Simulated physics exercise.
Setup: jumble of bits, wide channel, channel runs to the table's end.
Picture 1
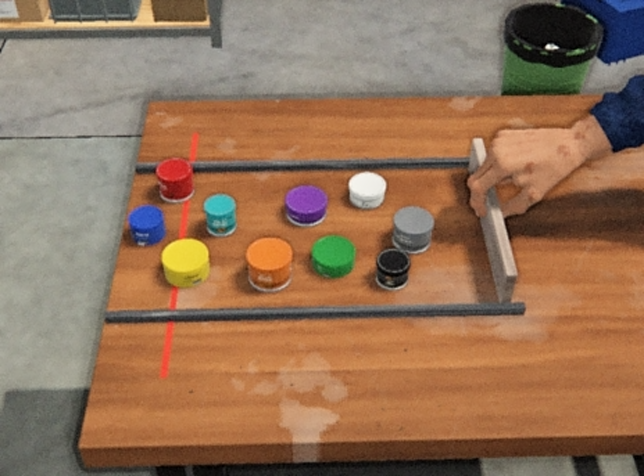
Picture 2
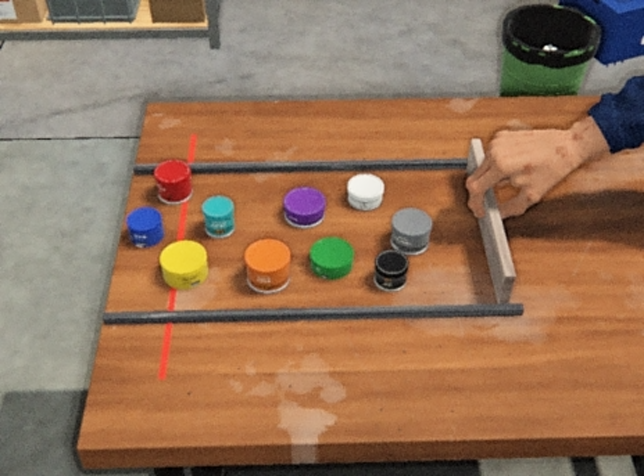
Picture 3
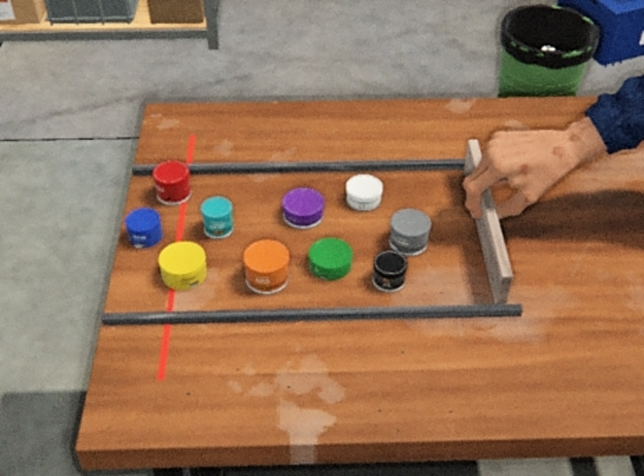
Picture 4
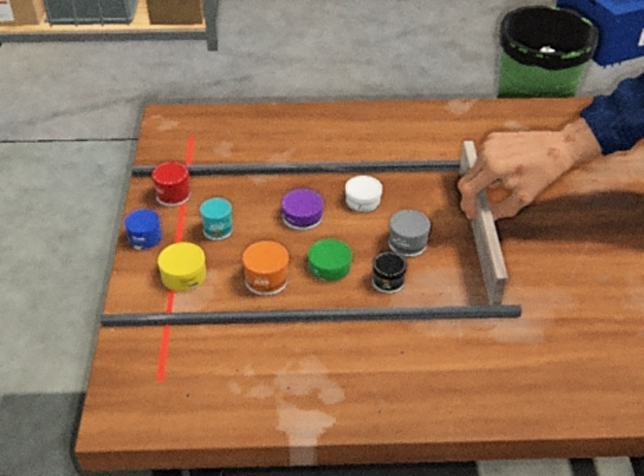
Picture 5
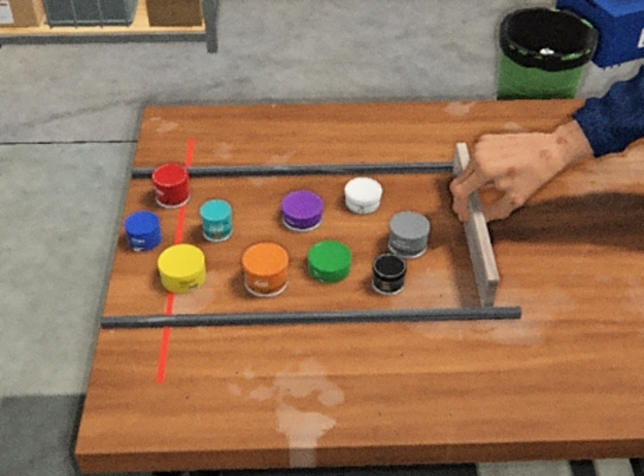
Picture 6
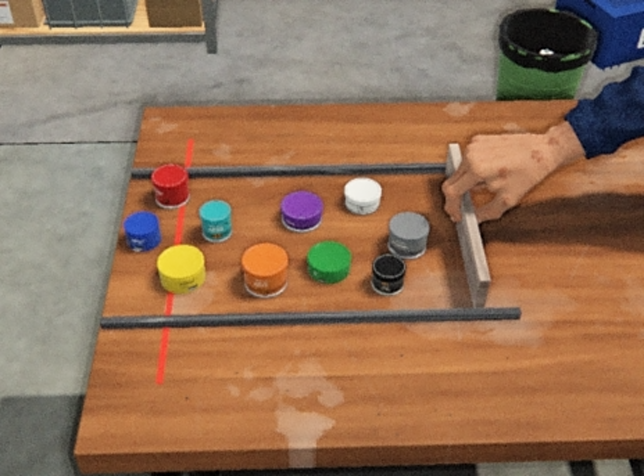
On a wooden table, a hand slides a board slightly left toward scattered colourful pots.
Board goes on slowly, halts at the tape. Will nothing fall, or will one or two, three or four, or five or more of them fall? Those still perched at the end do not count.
Falling ones: A lone one or two.
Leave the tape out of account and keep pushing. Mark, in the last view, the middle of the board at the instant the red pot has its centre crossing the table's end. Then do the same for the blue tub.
Its middle is around (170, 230) and around (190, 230).
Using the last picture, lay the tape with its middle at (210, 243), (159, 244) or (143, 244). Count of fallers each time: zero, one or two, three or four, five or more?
Spot one gives not one, spot two gives at least five, spot three gives at least five.
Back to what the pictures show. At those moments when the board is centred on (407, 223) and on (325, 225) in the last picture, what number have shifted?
At the first point the count is 1, at the second it's 6.
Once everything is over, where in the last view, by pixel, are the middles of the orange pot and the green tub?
The orange pot comes to rest close to (113, 294), while the green tub rests close to (140, 264).
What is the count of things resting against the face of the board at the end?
Well, it touches 4.
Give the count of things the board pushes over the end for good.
That totals 2.
Soon after, none off yet; blue tub at rest near (143, 232); red pot at rest near (171, 187); yellow tub at rest near (182, 269).
By the end, the number that fall off is one or two; fallen, yellow tub and blue tub.
